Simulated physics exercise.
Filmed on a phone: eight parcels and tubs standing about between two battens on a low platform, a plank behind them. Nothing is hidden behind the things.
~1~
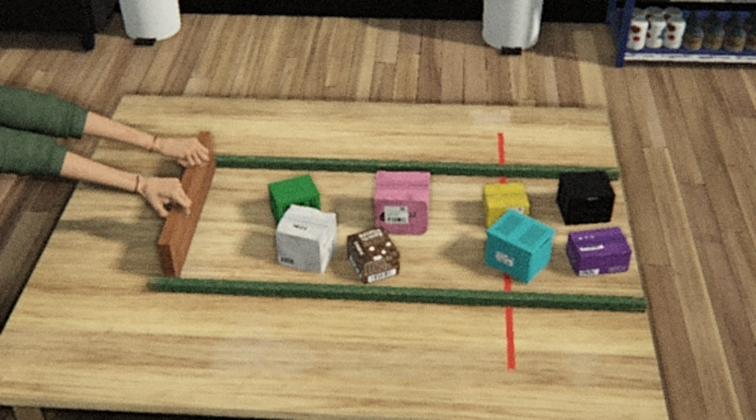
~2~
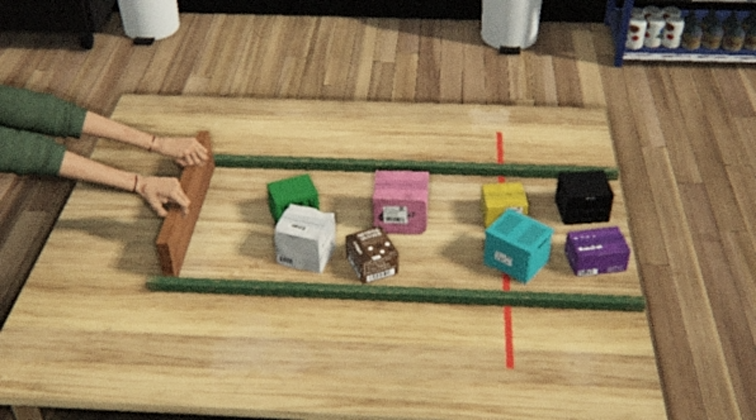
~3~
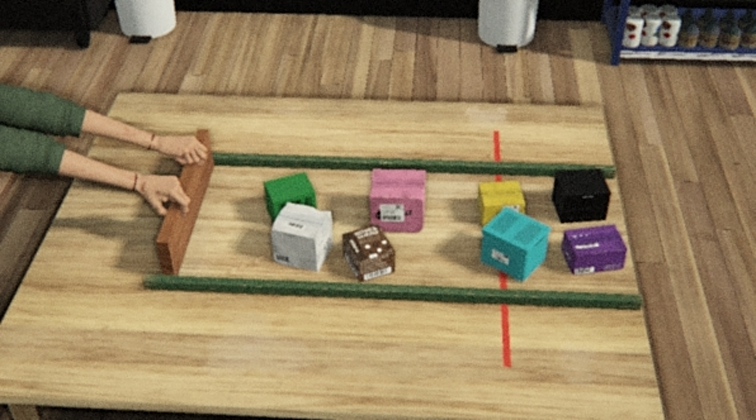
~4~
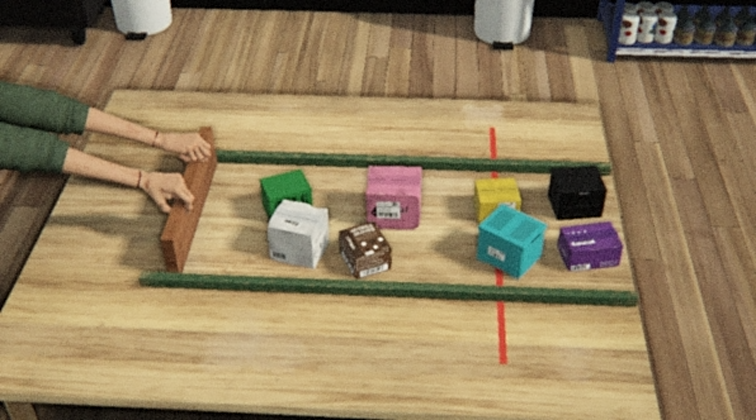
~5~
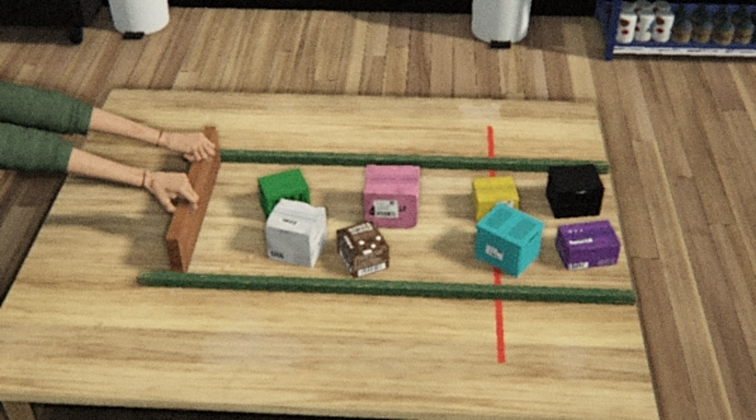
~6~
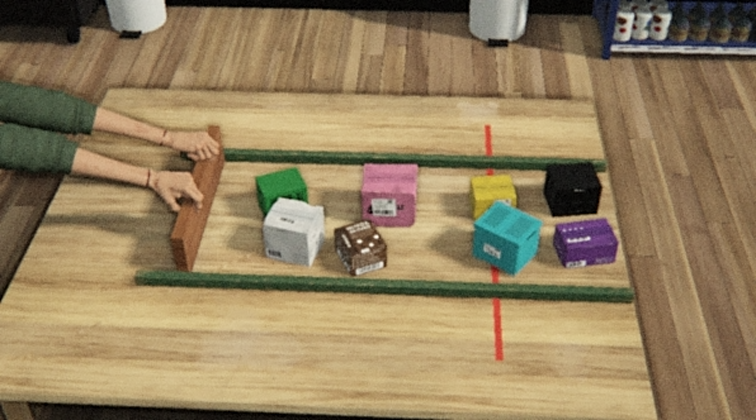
Eight coloured boxes stand between two green battens on a pale wooden table seen from above at an angle, with a plank floor, white bins and a shelf of cans behind. Green, white, pink and brown boxes sit left of centre, and yellow, turquoise, black and purple ones sit around and beyond a red line. As the view drifts slightly, two green-sleeved arms slide a brown plank a little rightward, while the boxes stay put.
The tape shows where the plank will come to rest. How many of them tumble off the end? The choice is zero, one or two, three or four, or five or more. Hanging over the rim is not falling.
As it turns out, the number that fall off is one or two.
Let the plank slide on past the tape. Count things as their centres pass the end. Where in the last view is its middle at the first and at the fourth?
First at (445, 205), next at (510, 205).
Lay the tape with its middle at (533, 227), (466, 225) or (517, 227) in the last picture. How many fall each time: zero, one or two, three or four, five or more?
For each place: Either three or four; one or two; 3 or 4.
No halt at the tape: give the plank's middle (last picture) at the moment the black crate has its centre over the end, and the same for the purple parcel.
About (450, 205), and (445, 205) for the other.
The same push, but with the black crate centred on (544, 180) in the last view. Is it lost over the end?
The black crate is kept.
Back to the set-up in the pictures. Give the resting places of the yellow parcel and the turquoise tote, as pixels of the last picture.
About (610, 202), and the other about (608, 234).
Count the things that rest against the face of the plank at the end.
In contact: 2.
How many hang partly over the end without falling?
It comes to 2.
Soon after, none off yet; purple parcel at rest near (585, 243); black crate at rest near (572, 190); turquoise tote at rest near (506, 239).
After that, none off yet; purple parcel displaced a little near (616, 242); black crate displaced a little near (597, 190); turquoise tote displaced about its own width near (558, 238).
In the end, the number that fall off is one or two; gone, black crate and purple parcel.
